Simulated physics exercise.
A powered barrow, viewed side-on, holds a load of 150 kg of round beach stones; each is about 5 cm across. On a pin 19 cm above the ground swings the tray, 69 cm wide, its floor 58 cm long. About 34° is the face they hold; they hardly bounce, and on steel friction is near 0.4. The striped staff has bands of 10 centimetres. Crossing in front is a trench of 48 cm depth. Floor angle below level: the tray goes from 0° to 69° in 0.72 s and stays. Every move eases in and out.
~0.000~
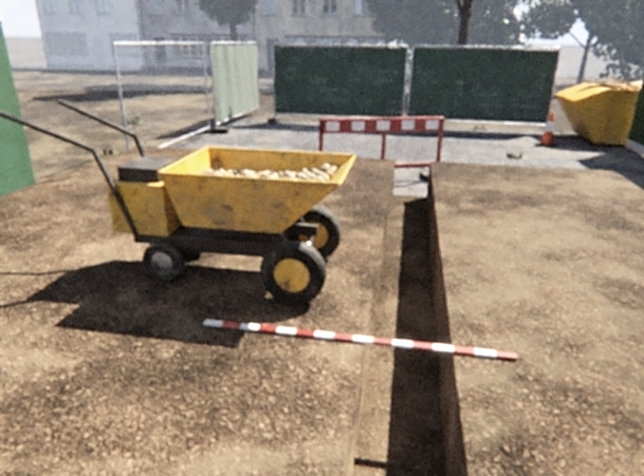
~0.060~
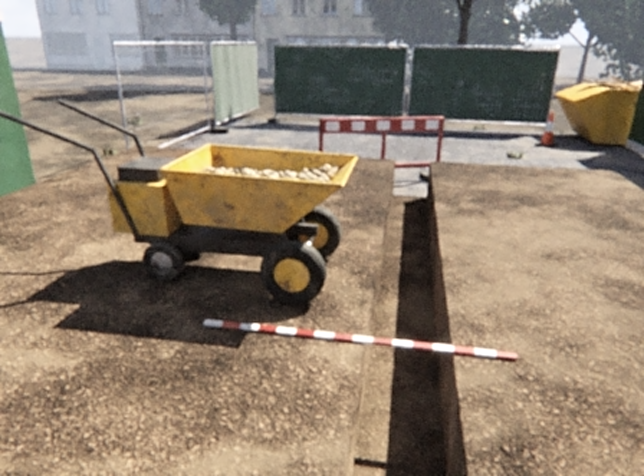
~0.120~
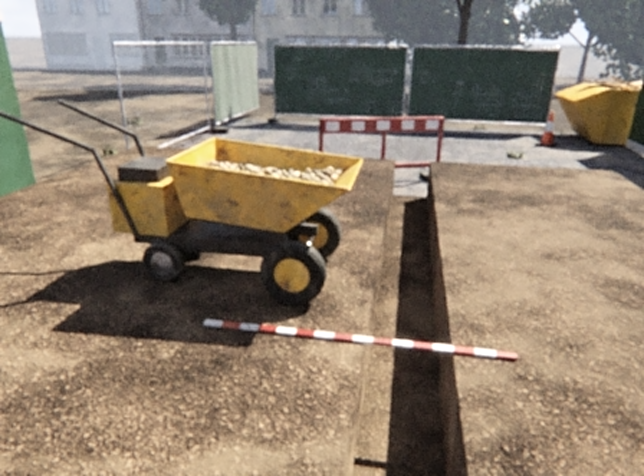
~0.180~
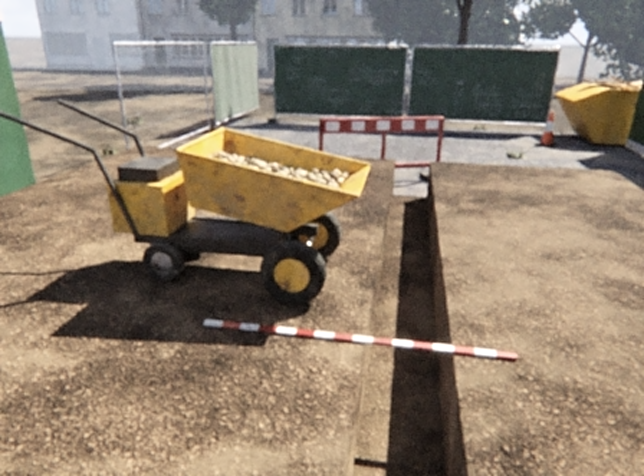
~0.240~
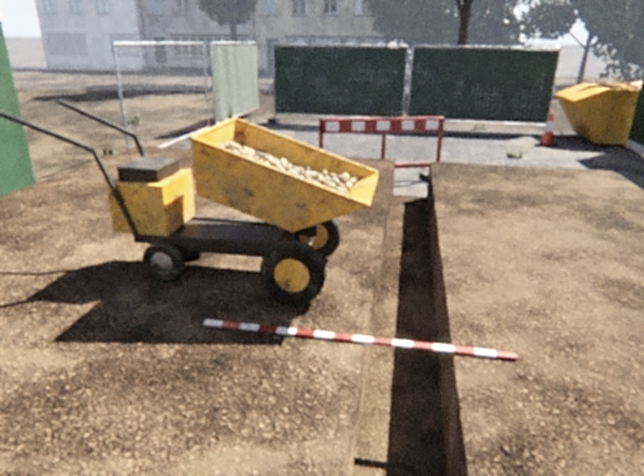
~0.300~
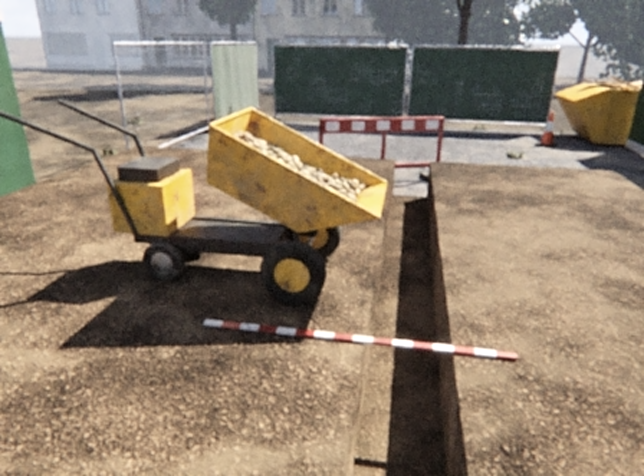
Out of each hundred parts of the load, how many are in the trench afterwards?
About 63 out of 100.
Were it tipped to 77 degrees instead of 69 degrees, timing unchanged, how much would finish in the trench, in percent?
The trench would hold about 80% of it.
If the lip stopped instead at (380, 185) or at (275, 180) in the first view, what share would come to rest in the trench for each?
From the first spot near 15, from the second near 85 per cent.
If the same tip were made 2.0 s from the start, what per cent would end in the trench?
In that case, around 80%.
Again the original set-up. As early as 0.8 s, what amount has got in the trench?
By that moment, roughly 25 per cent of the load.
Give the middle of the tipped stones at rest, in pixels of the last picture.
Their middle is at about (429, 344).
After 0.5 s the floor is at 58°; 100 % in the tray; the foremost stones are at (393, 247).
After 0.8 s the floor is at 69°; 76 % in the tray, 23 % in the trench, 1 % past the trench; the foremost stones are at (455, 290).
After 1.2 s the floor is at 69°; 10 % in the tray, 54 % in the trench, 36 % past the trench; the foremost stones are at (597, 313).
After 3.1 s the floor is at 69°; 0 % in the tray, 63 % in the trench, 37 % past the trench; the foremost stones are past the picture's edge.
